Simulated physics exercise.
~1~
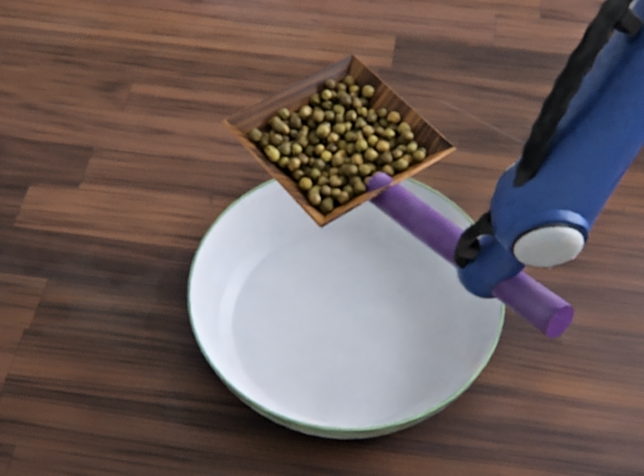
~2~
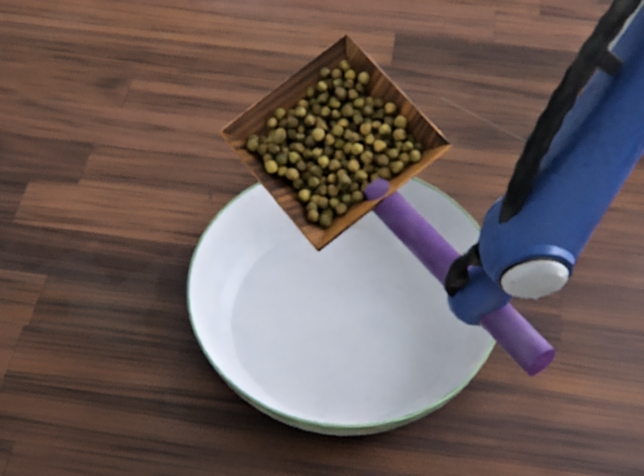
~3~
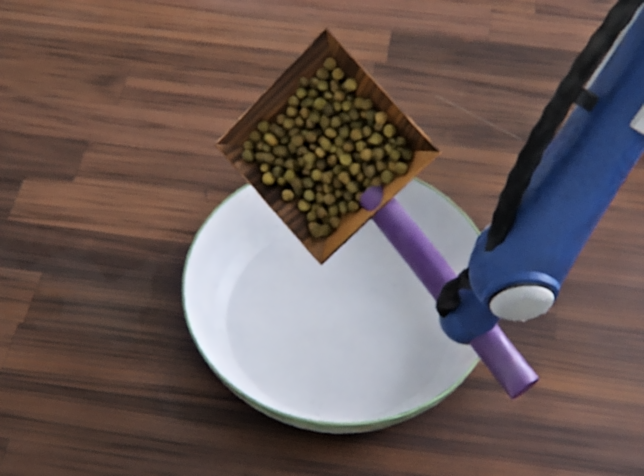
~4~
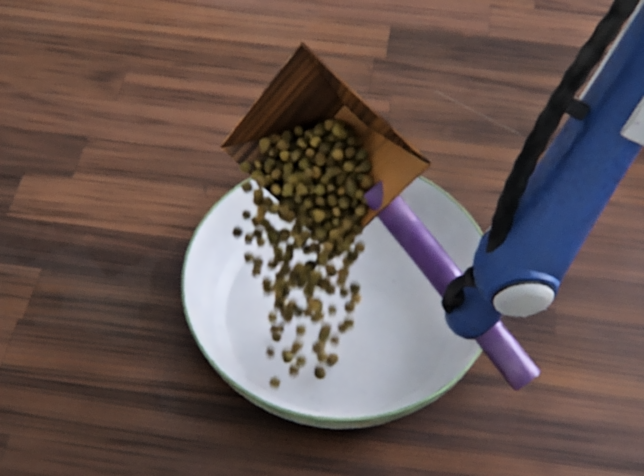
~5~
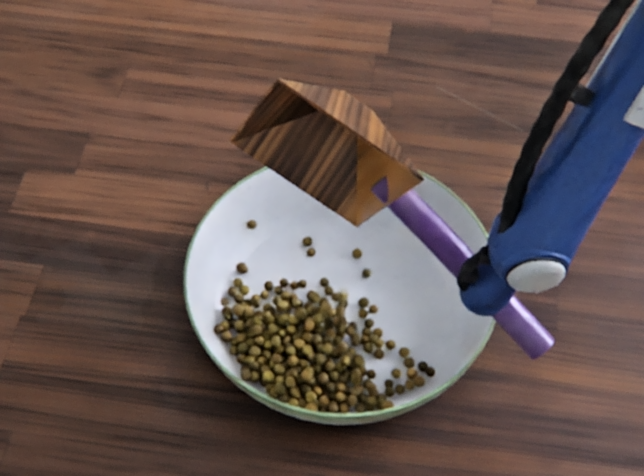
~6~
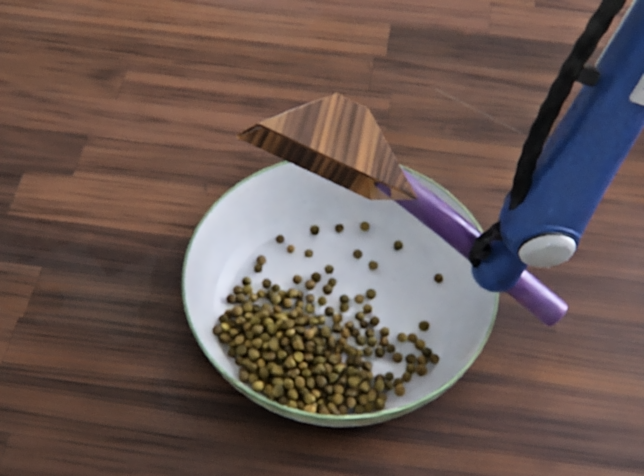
A blue robot arm held a square wooden scoop of greenish-brown lentils by its purple handle over a white pan and steadily tipped it until they poured out, leaving the scoop upturned and the lentils scattered across the pan's lower part.
